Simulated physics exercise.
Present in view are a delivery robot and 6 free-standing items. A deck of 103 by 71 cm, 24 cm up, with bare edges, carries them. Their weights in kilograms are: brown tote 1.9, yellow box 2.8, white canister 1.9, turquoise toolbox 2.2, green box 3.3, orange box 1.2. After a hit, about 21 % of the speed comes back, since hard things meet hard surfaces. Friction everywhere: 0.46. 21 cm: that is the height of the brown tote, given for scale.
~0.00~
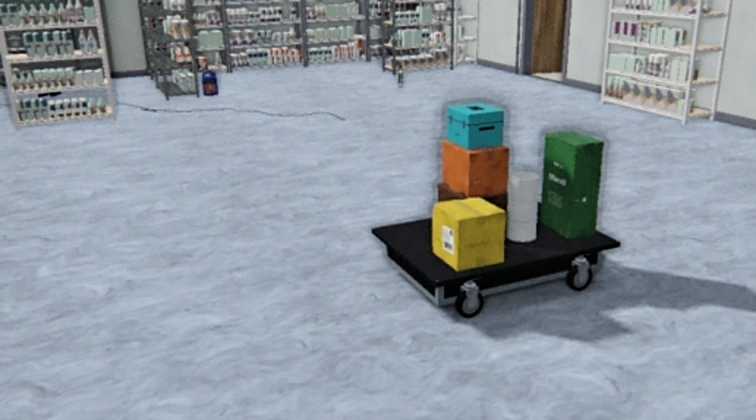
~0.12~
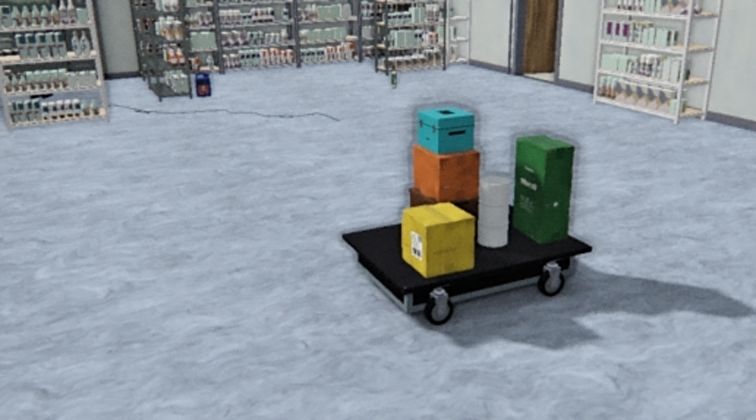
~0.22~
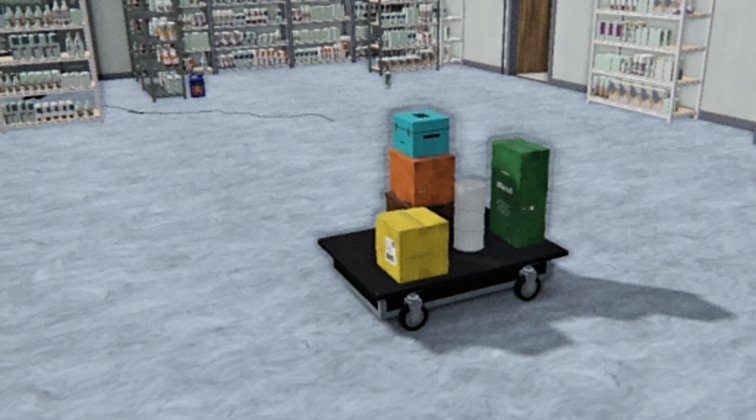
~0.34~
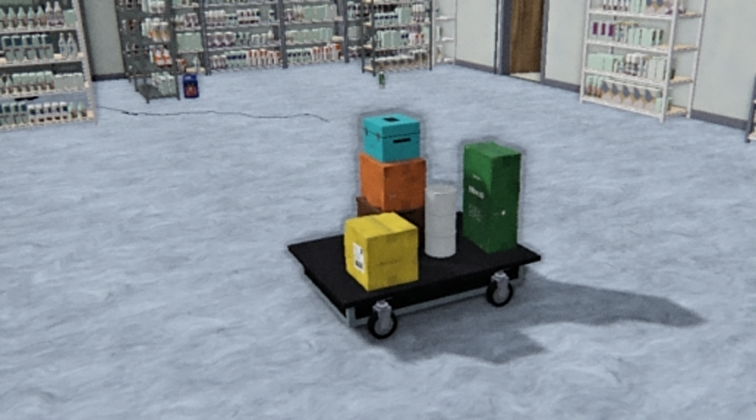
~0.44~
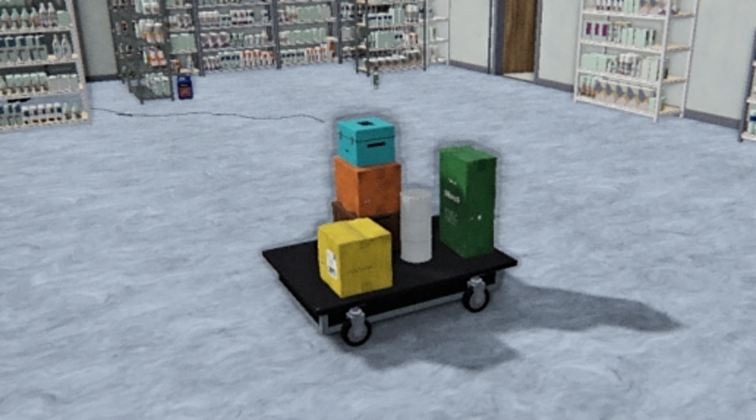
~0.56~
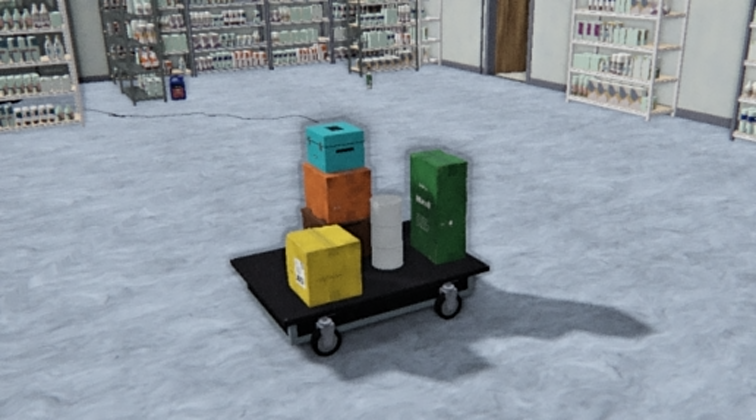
In a storeroom lined with stocked shelves, a low black cart carrying colourful boxes and a white canister rolled steadily left and slightly closer across the pale floor, its load keeping the same arrangement.
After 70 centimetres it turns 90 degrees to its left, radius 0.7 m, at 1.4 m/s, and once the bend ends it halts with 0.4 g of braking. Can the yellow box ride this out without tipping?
Still on its bottom.
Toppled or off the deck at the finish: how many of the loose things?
My answer is 2.
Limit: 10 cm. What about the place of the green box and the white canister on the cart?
First the green box: It stays in position; then the white canister: It stays in position.
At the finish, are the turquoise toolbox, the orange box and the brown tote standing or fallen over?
Outcome noted - the turquoise toolbox ends up fallen, the orange box ends up fallen, the brown tote survives without falling.
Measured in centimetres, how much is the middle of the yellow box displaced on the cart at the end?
I'd put it at about 16 centimetres.
After 1.06 s, cart 148 cm along, turned 52°; yellow box moved 16 cm near (289, 347); turquoise toolbox moved 9 cm; orange box moved 6 cm.
After 1.76 s, cart 233 cm along, turned 90°; yellow box moved 16 cm; turquoise toolbox moved 20 cm; orange box moved 12 cm.
After 2.46 s, cart 235 cm along, turned 90°, stopped; turquoise toolbox now off the deck; yellow box moved 16 cm; orange box on its side.
In the end (4.7 s), off the deck and tipped over, turquoise toolbox; toppled on the cart, orange box; not toppled but over 10 cm from the start, yellow box; the other 3 under 10 cm from the start.
